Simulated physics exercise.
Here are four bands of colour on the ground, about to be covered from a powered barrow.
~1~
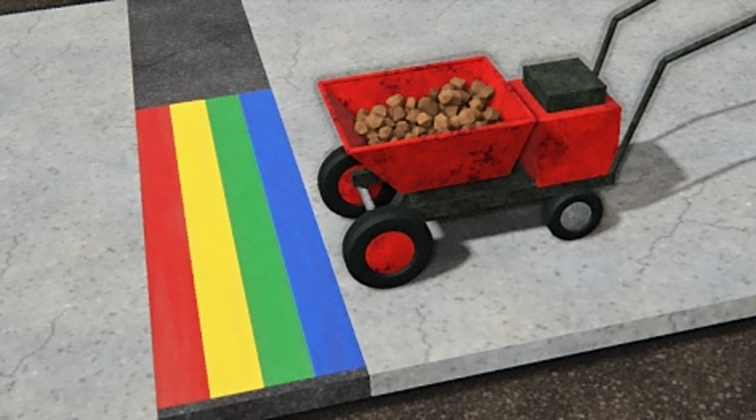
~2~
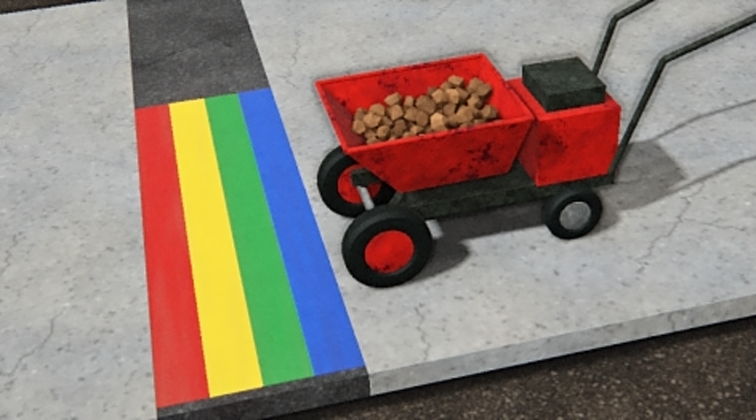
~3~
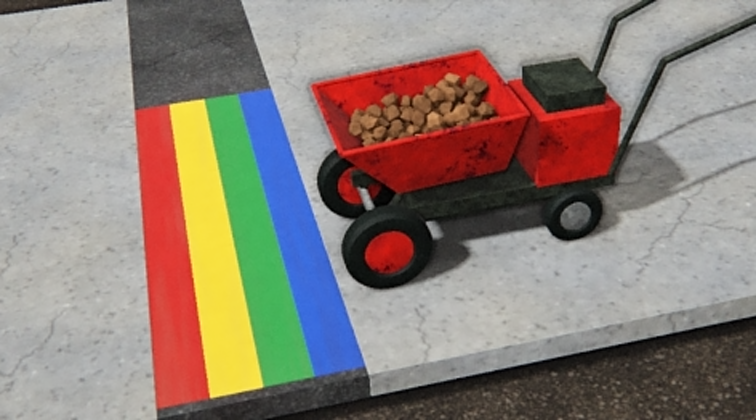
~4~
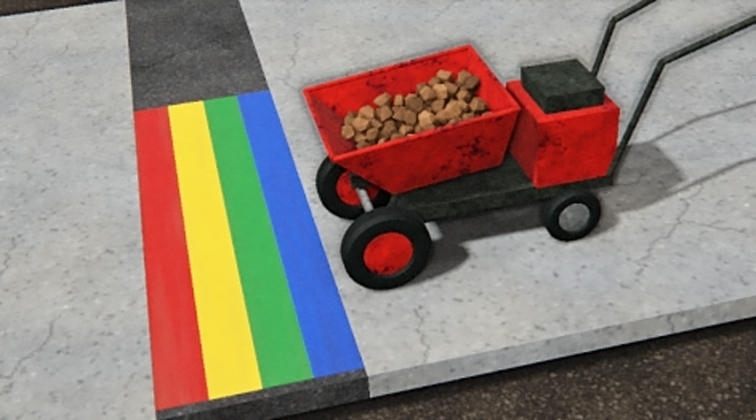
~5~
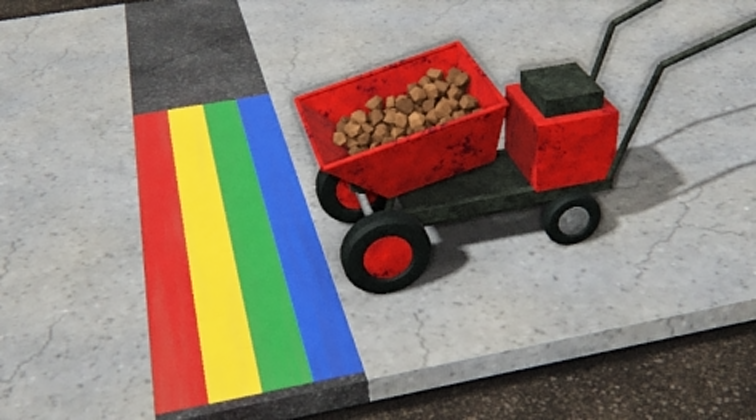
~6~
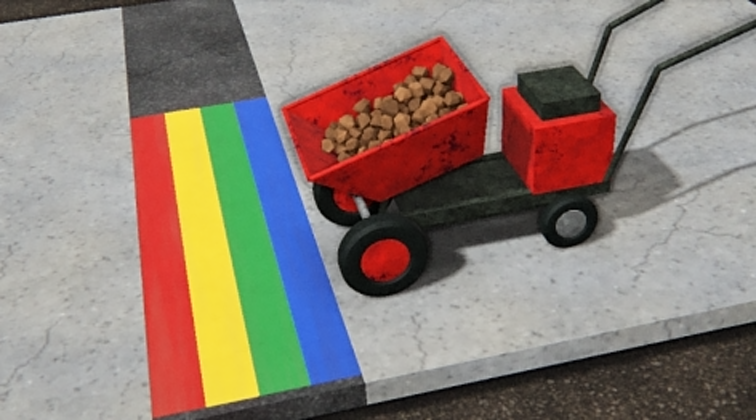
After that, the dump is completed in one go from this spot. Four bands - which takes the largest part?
Largest part: The yellow band.
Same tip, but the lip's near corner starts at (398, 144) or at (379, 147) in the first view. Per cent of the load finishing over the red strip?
20 % for the first, 20 % for the second.
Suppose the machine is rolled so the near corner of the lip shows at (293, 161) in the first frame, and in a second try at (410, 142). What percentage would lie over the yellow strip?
Okay, so the first one ends at 10 % and the second at 20 %.
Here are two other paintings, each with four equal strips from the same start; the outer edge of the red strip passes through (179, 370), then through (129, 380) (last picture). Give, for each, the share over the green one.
Near 0 and then 20 in a hundred.
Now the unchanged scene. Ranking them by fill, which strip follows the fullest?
The next spot goes to the red strip.
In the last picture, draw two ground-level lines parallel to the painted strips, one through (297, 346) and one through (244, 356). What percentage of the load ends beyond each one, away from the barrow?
The first comes to 100 per cent, the second to 80 per cent.
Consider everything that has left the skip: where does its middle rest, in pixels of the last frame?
Around (194, 284).
Soon after the last picture, skip tipped steeply; all in the skip.
A little later, skip tipped right over; about half in the skip; a small part over the green strip; about a third over the yellow strip; a small part over the red strip.
Later still, skip tipped right over; a stray few in the skip; about a quarter over the green strip; about a third over the yellow strip; about a quarter over the red strip; about a quarter off the paint.
At rest, skip tipped right over; a stray few in the skip; none over the blue strip; a small part over the green strip; about a third over the yellow strip; about a quarter over the red strip; about a quarter off the paint.
